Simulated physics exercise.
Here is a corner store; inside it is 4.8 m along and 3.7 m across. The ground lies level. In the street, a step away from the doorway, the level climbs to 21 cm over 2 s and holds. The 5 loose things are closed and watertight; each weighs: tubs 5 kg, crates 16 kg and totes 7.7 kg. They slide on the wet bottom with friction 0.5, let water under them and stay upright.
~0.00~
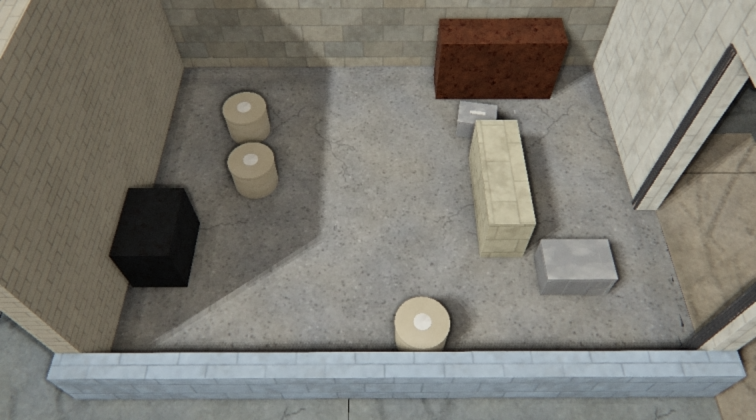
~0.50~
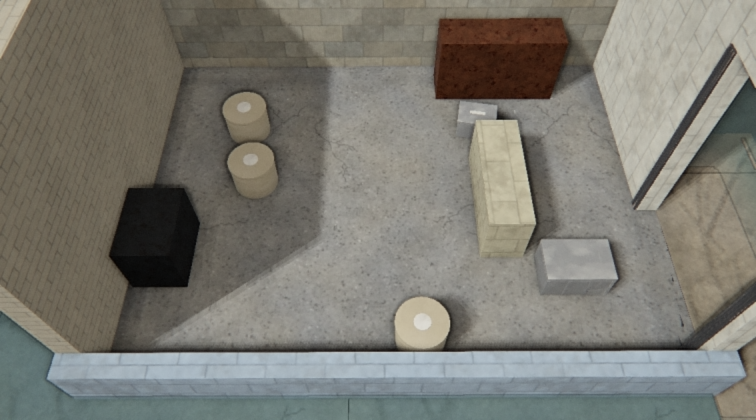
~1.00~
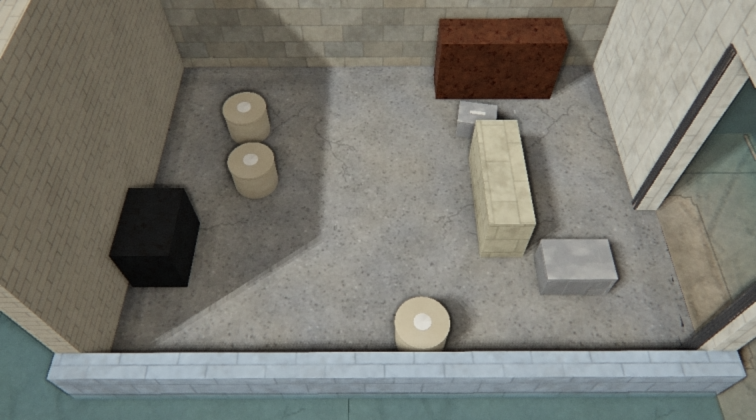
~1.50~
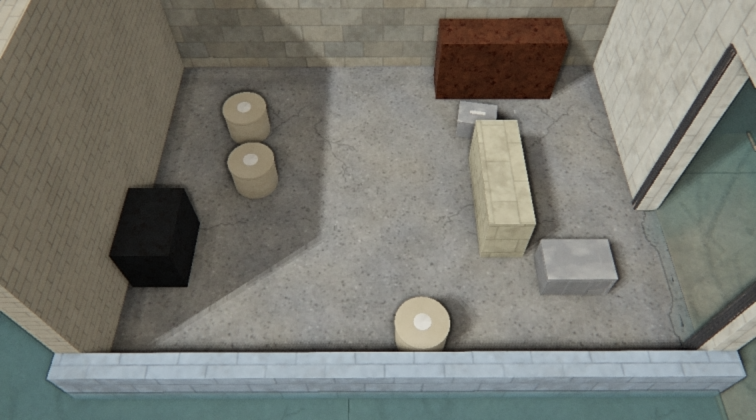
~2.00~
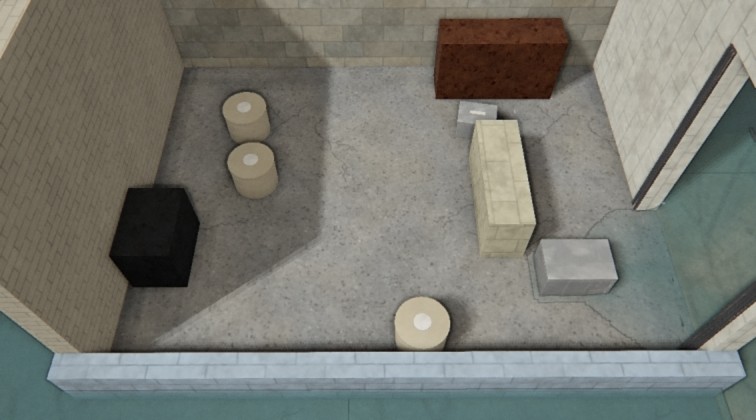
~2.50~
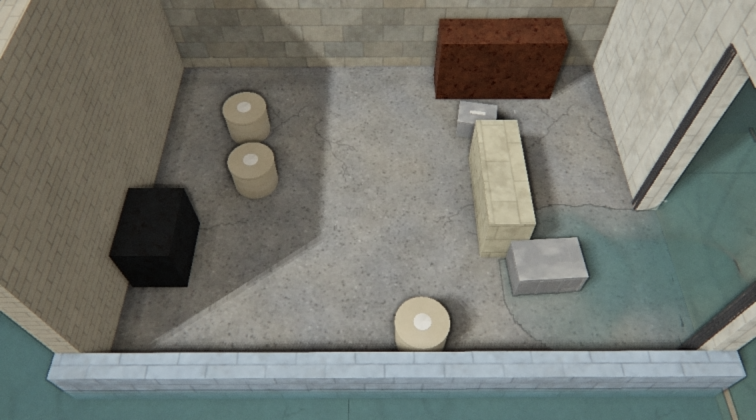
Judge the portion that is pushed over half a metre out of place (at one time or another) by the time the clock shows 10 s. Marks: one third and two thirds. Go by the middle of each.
That comes to two thirds or more.
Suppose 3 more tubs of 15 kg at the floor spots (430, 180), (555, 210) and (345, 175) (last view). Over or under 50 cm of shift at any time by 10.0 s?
In that order: Short of it, over, less.
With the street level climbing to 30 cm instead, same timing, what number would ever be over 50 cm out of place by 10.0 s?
In that case 4 of them.
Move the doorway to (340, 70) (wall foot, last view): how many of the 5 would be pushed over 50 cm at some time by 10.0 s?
In that case 3 of them.
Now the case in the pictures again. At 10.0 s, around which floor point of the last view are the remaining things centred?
Near (286, 109).
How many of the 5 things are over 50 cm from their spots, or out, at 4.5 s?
I count 2.
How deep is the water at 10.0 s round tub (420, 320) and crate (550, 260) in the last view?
Roughly 14 and 13 cm.
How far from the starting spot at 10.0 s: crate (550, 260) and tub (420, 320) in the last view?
In turn: 350 cm, 350 cm.
After 3.5 s 1 of 5 are over 50 cm from their spots; 0 afloat.
After 4.5 s 2 of 5 are over 50 cm from their spots; 0 afloat.
After 7.0 s 2 of 5 are over 50 cm from their spots; 3 afloat.
After 10.0 s 4 of 5 are over 50 cm from their spots, and 4 have been at some point; 4 afloat.
